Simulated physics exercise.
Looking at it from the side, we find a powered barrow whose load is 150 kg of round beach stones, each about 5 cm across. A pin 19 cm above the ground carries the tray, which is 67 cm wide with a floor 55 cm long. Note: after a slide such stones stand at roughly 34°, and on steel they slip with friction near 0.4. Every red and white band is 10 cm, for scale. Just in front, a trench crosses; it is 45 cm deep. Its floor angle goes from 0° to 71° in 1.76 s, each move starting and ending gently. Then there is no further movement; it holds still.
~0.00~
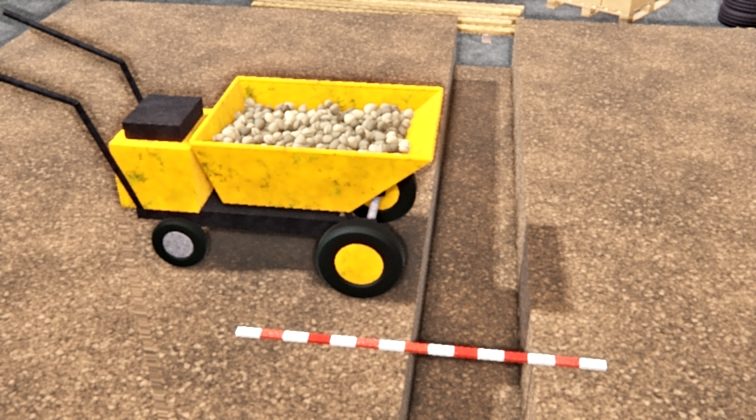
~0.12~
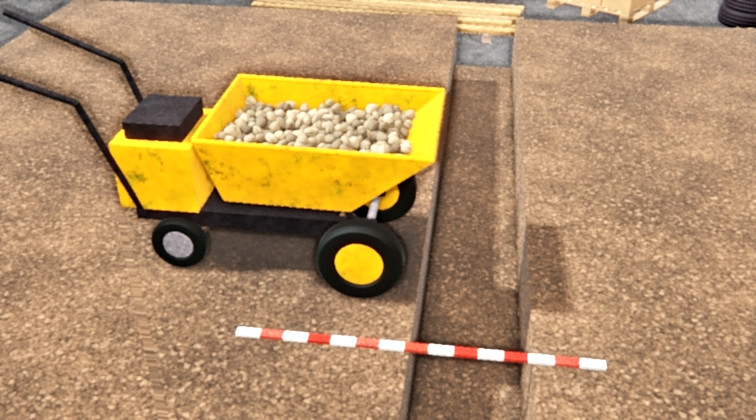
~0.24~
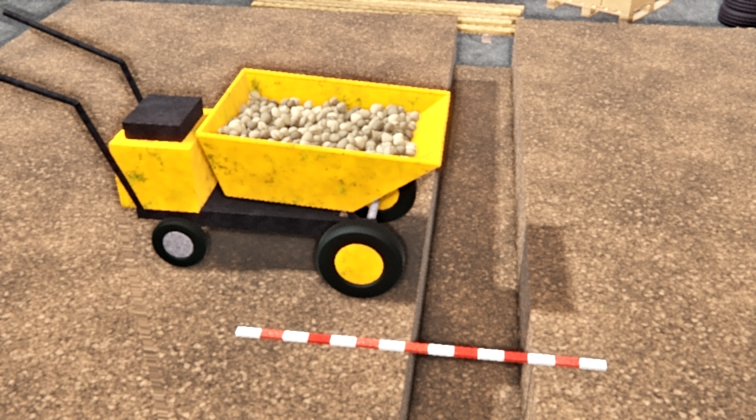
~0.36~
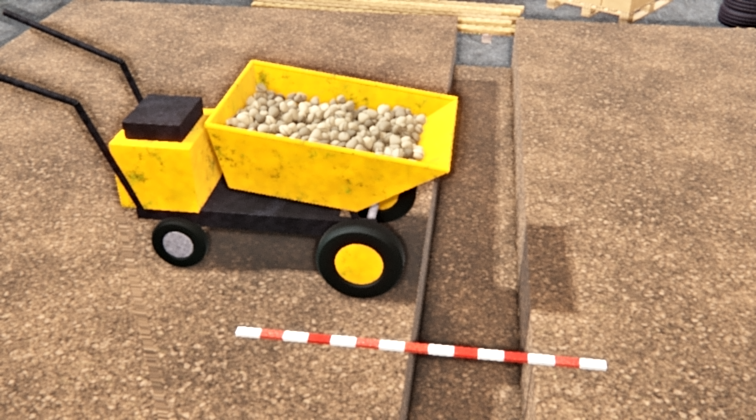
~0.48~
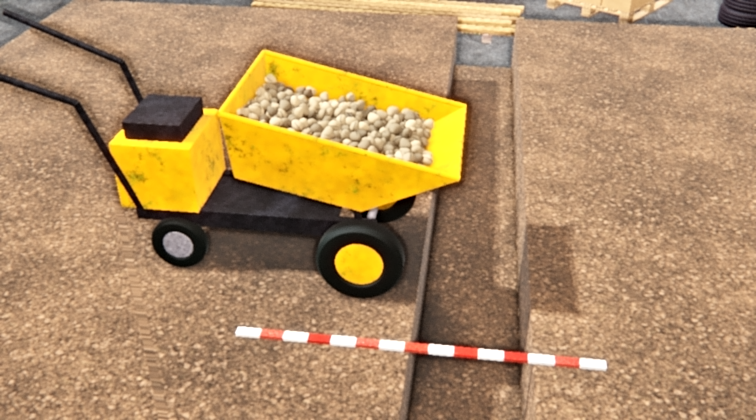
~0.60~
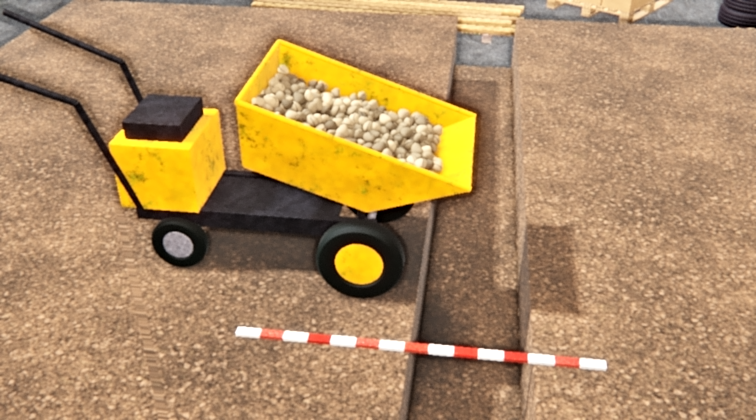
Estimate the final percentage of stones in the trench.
I would say 49 percent.
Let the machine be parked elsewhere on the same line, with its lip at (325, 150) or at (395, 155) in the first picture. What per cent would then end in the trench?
100 and 90 %.
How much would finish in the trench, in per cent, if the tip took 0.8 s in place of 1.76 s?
Something close to 40 per cent.
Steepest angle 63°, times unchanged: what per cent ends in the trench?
Roughly 45 per cent would end in the trench.
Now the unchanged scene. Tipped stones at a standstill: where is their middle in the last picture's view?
Near (538, 265).
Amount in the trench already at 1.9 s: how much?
I'd put it near 30 per cent.
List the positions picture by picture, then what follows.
In the first picture, lip at (431, 159), floor tilted 0°, highest stones at (363, 118).
In the second picture, lip at (433, 161), floor tilted 1°, highest stones at (349, 119); the stones move at 0.1 m/s on average.
In the third picture, lip at (439, 164), floor tilted 4°, highest stones at (295, 116); the stones move at 0.2 m/s on average.
In the fourth picture, the tray is at 8°, its lip at (448, 170); the top of the load is at (267, 105); the stones move at 0.3 m/s on average.
In the fifth picture, the tray is at 13°, its lip at (459, 179); the top of the load is at (274, 96); the stones move at 0.4 m/s on average.
In the sixth picture, lip at (470, 190), floor tilted 19°, highest stones at (284, 88); the stones move at 0.5 m/s on average.
After 1.3 s the floor is at 60°; 97 % in the tray, 3 % in the trench; the foremost stones are at (532, 256).
After 1.9 s the floor is at 71°; 23 % in the tray, 31 % in the trench, 47 % past the trench; the foremost stones are at (687, 279).
After 2.2 s the floor is at 71°; 1 % in the tray, 46 % in the trench, 53 % past the trench; the foremost stones are past the picture's edge.
After 4.2 s the floor is at 71°; 0 % in the tray, 49 % in the trench, 51 % past the trench; the foremost stones are past the picture's edge.
